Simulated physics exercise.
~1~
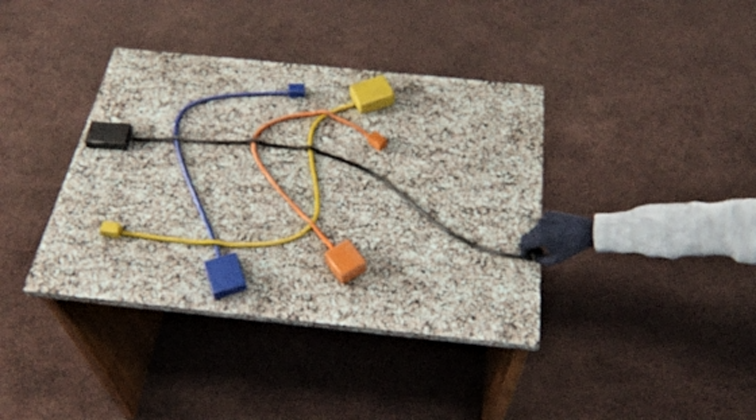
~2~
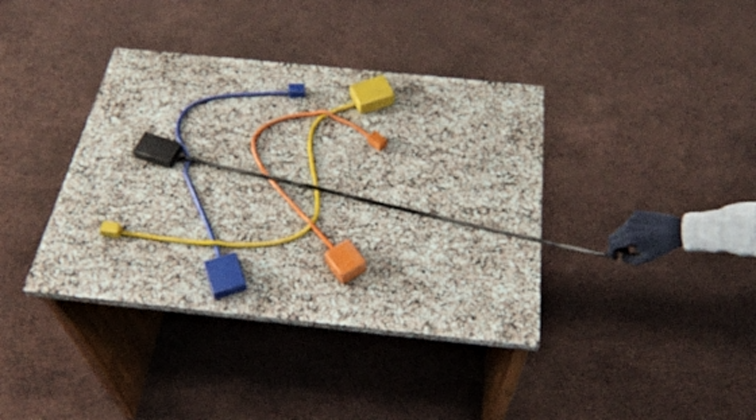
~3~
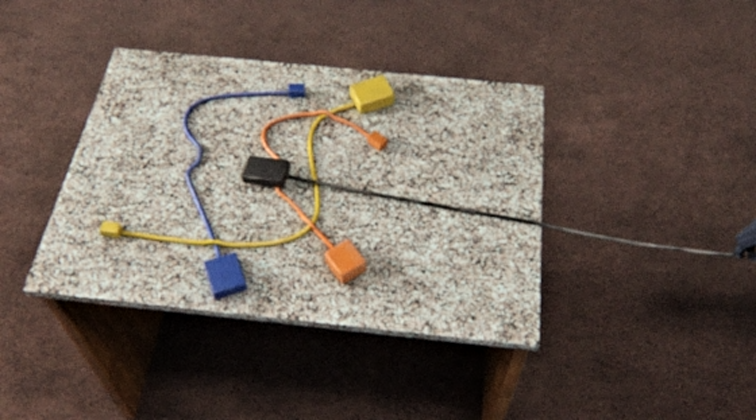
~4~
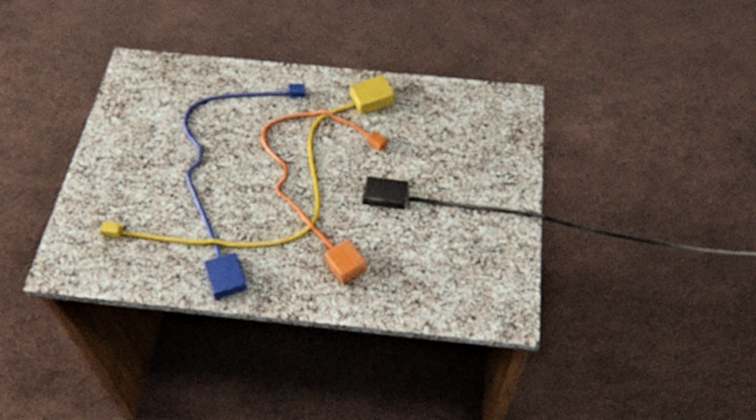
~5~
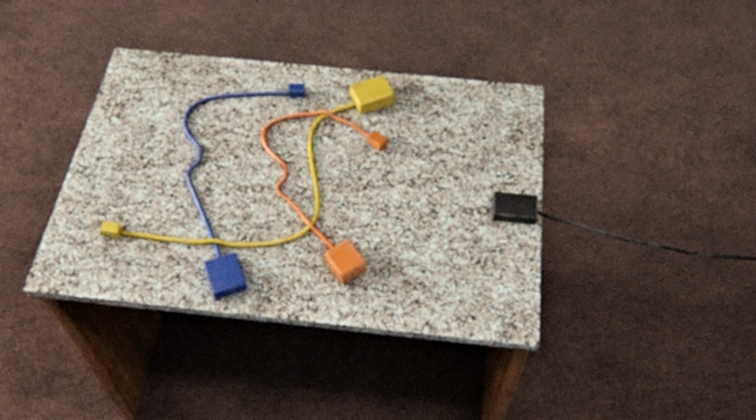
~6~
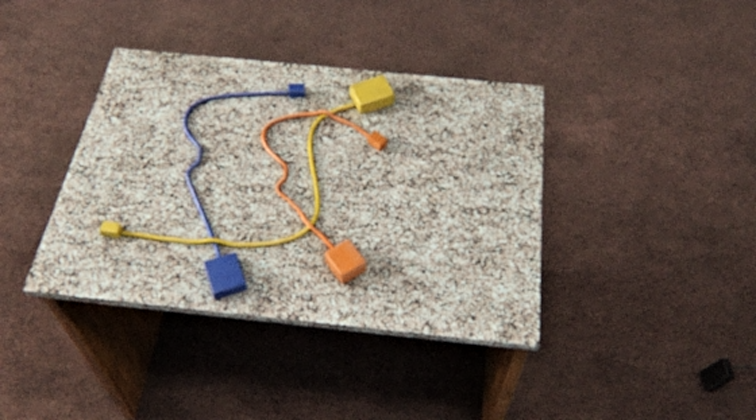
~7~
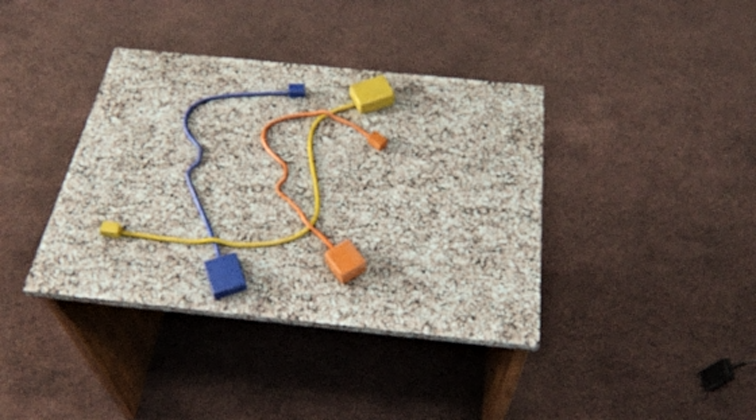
On a speckled desk, a gloved hand pulls the black lead right until its charger falls off.
